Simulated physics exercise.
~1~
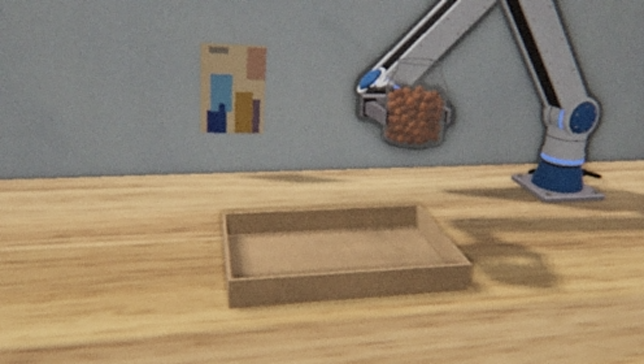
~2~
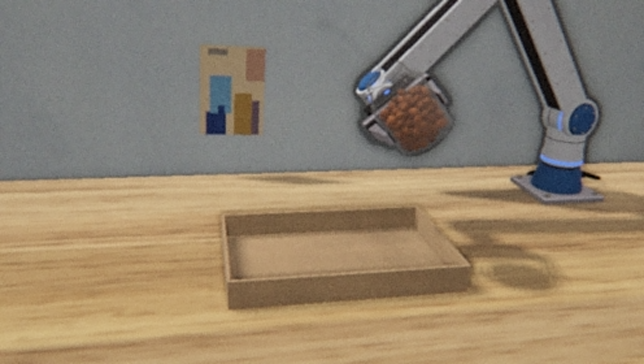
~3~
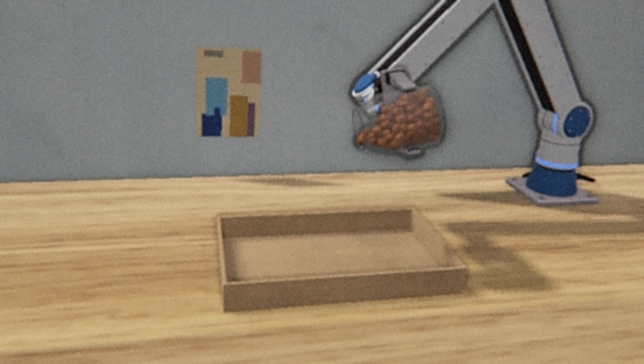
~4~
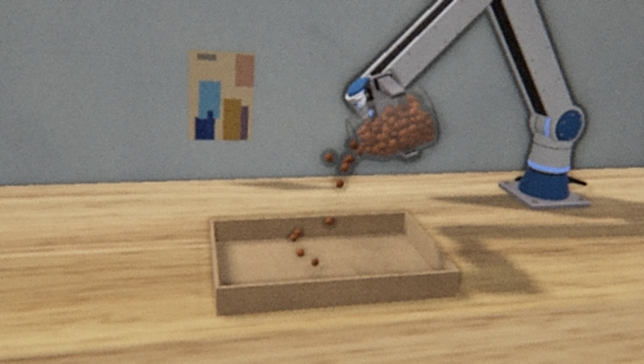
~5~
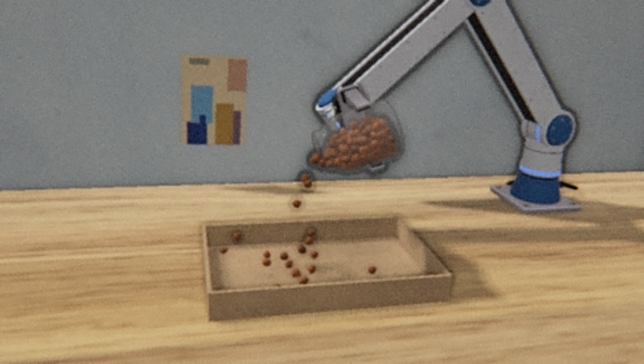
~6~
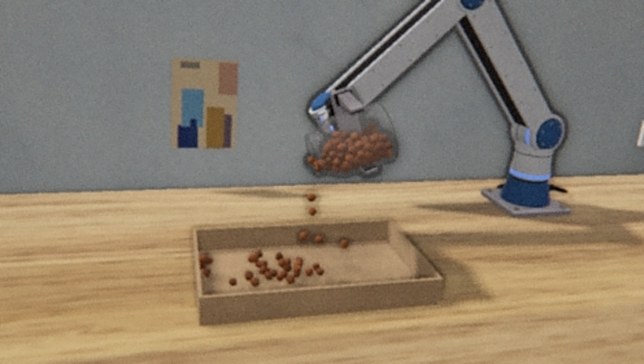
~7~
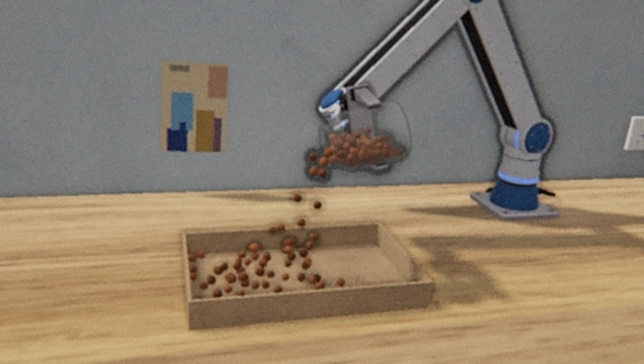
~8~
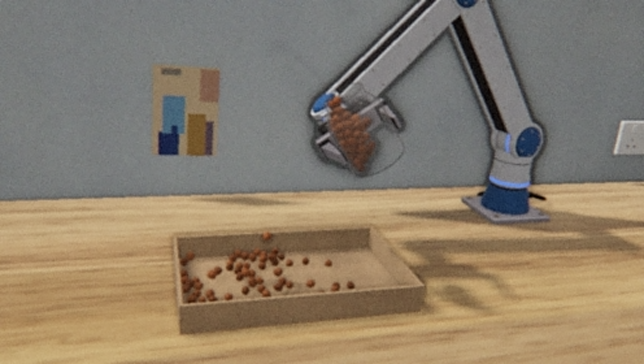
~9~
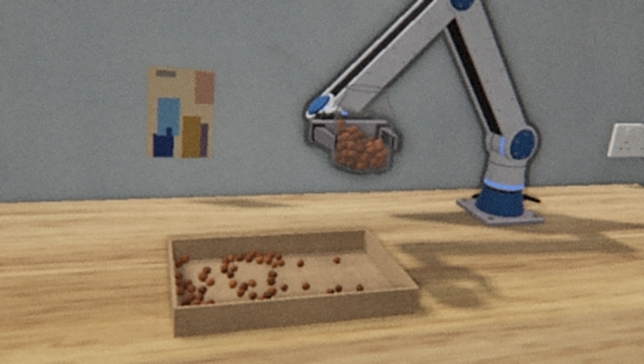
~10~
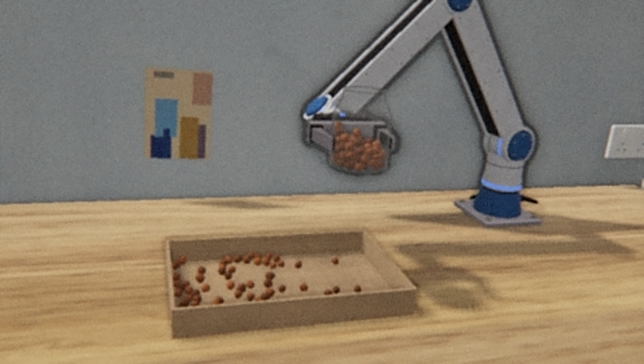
A robot arm tips a clear jar, spills some hazelnuts into a tray, then rights it.
